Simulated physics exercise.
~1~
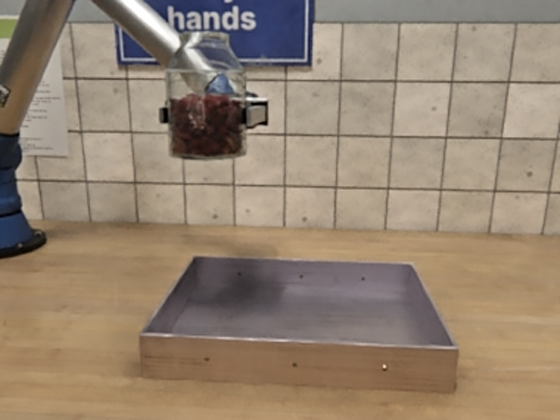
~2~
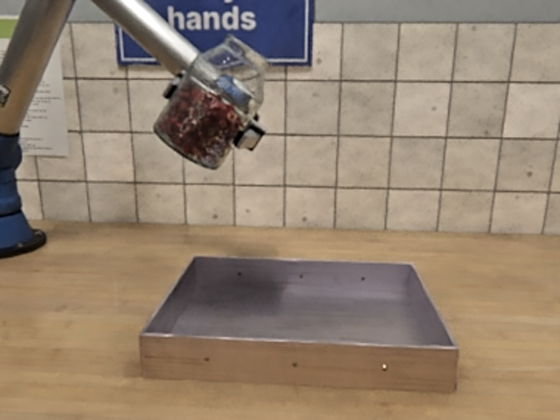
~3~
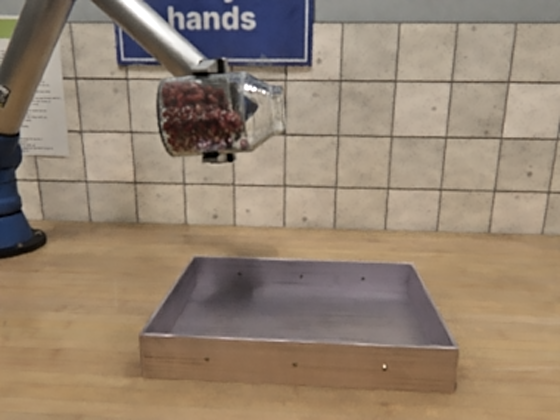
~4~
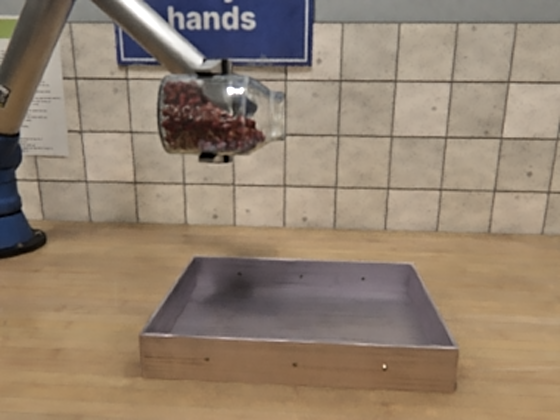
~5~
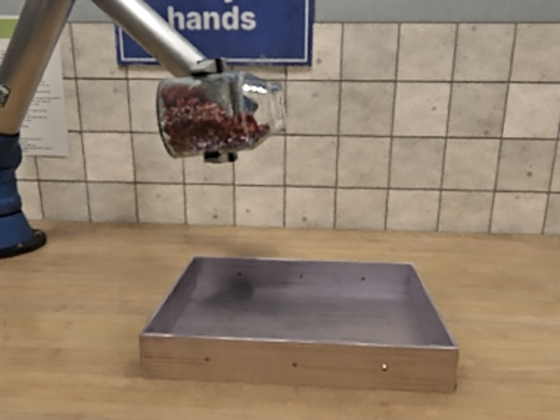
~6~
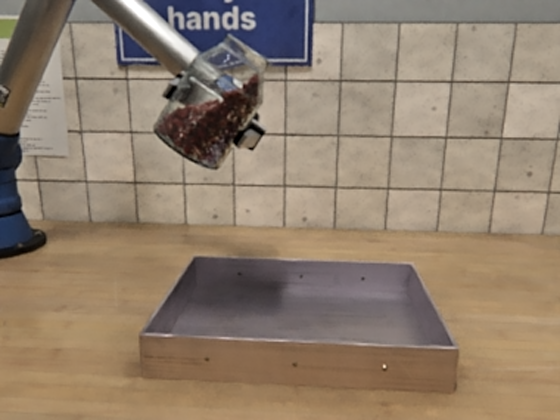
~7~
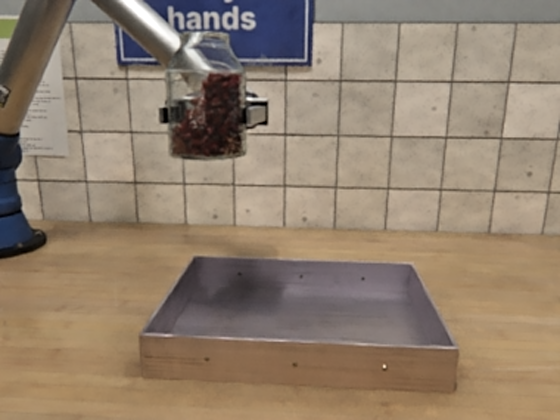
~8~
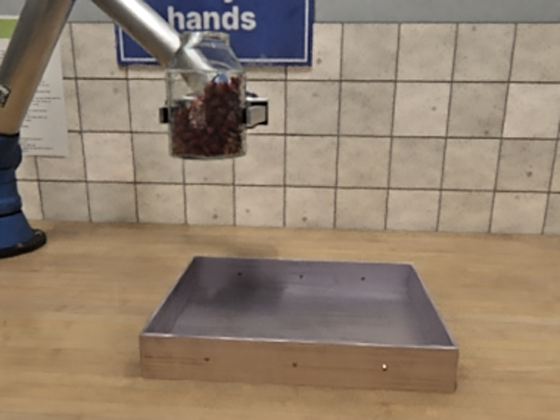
A clear jar partly filled with dark red beans hangs upright in the grip of a robot arm, above a shallow tray on a wooden table, with a tiled wall behind. The arm tips the jar over to the right until it lies on its side. The beans slide and spread along the lower wall towards the mouth, and the jar stays there briefly. Then the arm swings it back through a lean to upright. The beans settle in the jar again, heaped a little unevenly, and the tray below remains empty.
